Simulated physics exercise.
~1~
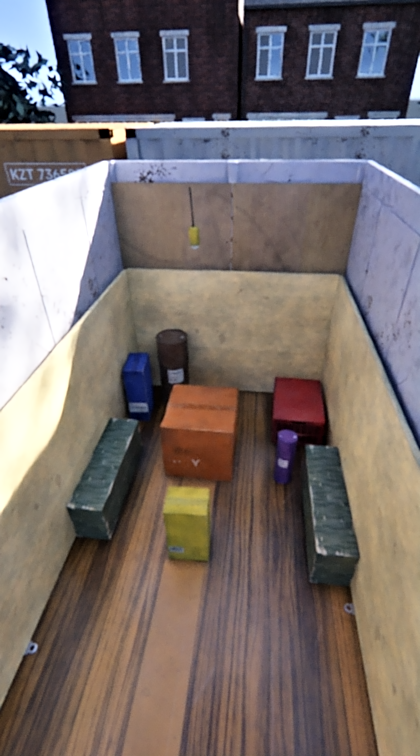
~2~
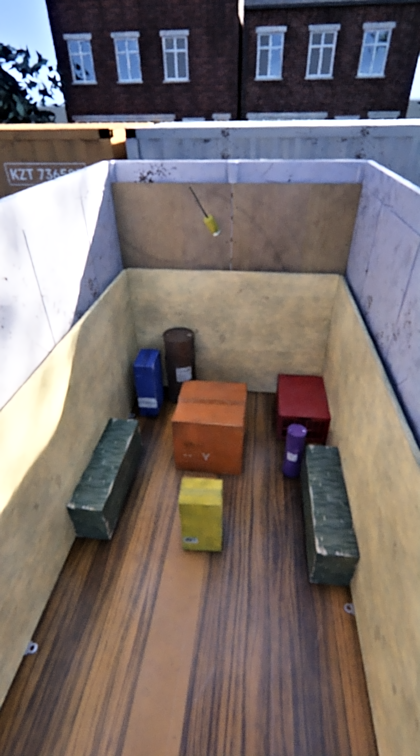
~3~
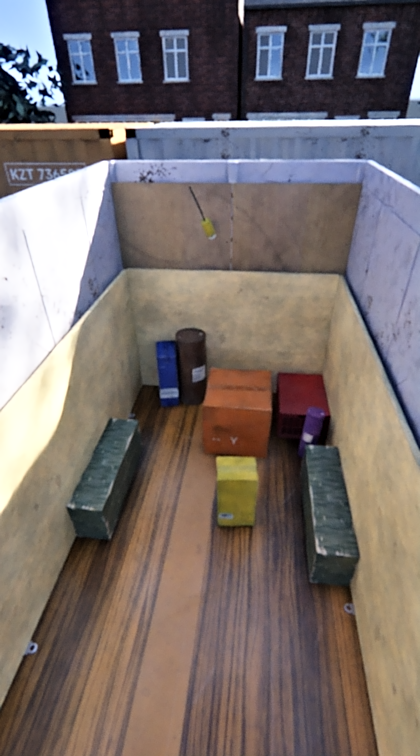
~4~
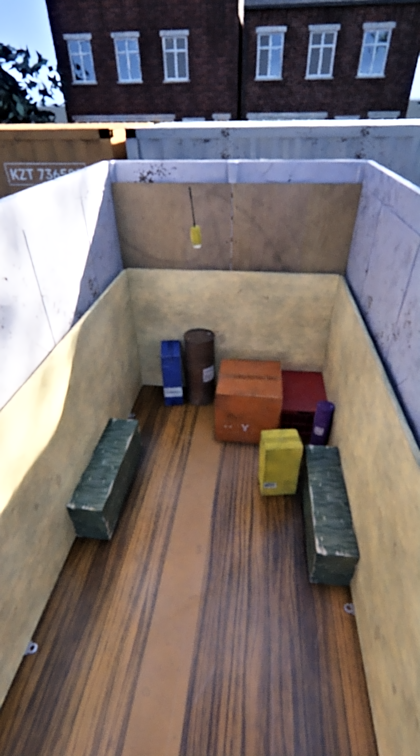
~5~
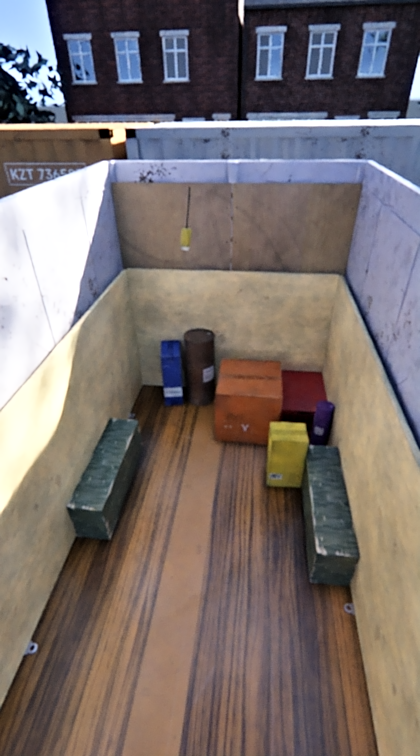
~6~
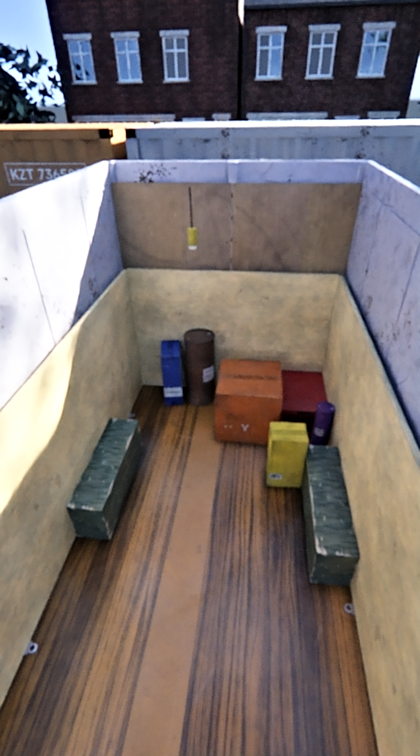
The open load bay of a van is seen from above its rear, looking towards the cab, with dark green wheel boxes along both sides and brick buildings beyond. On the wooden floor stand a yellow box in front, an orange box behind it, a blue box and brown drum at the back left, and a red chest and purple canister at the right. The hanging yellow lamp swings as the load slides right and forwards. The yellow box travels farthest, reaching the right wheel box, while the red chest stays put. Finally everything rests upright, shifted but not toppled.
